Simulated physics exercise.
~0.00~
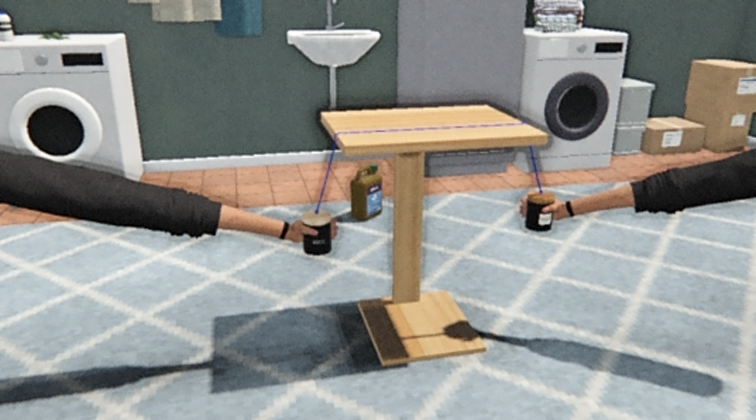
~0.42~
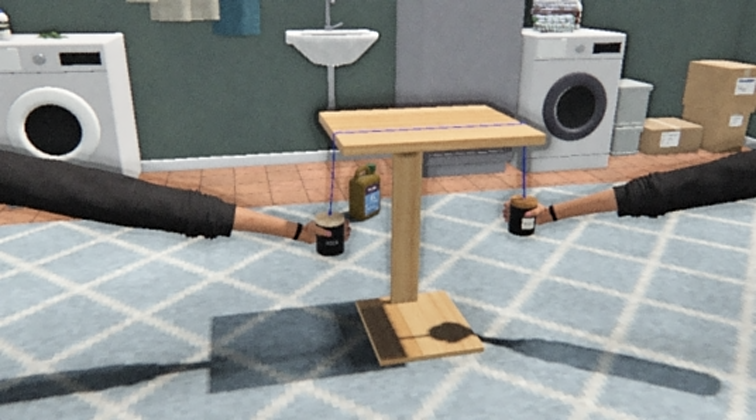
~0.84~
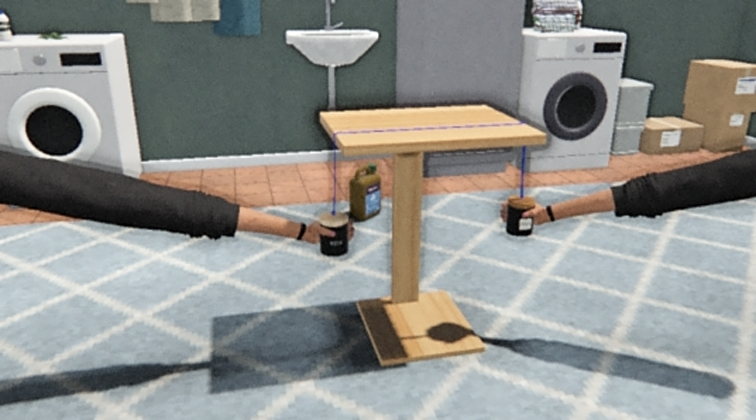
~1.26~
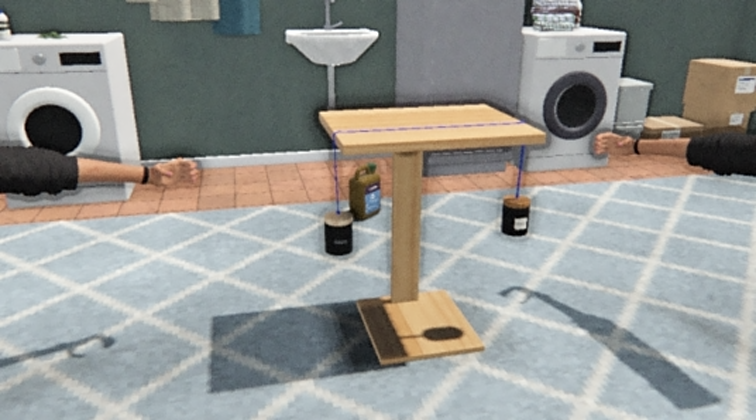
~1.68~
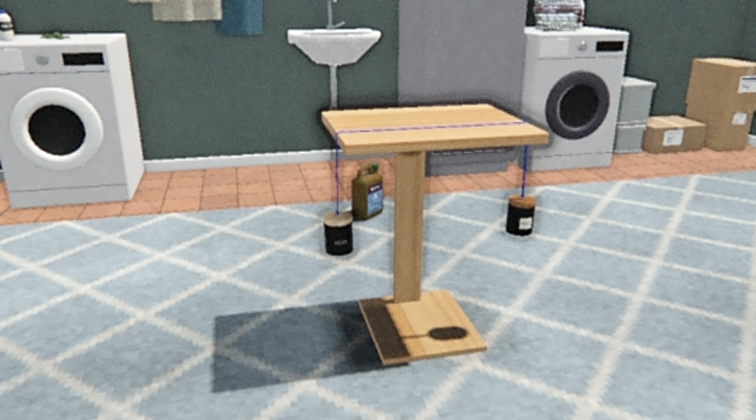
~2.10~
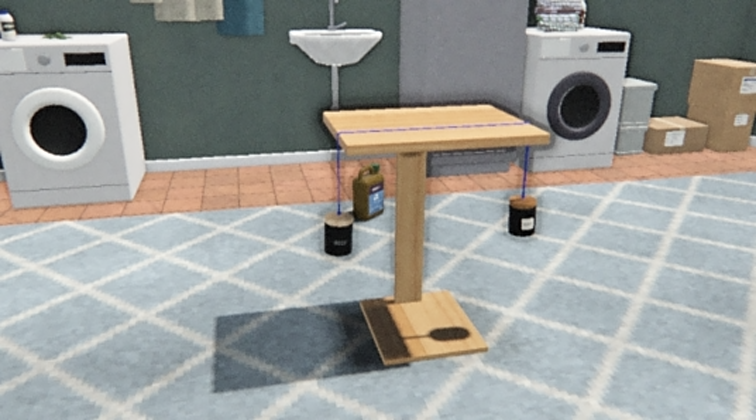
Two dark jars tied to the ends of a ribbon draped across a wooden side table were eased inward by a hand on each side, then released as the hands drew back, and both jars stayed hanging at their heights, the ribbon still.
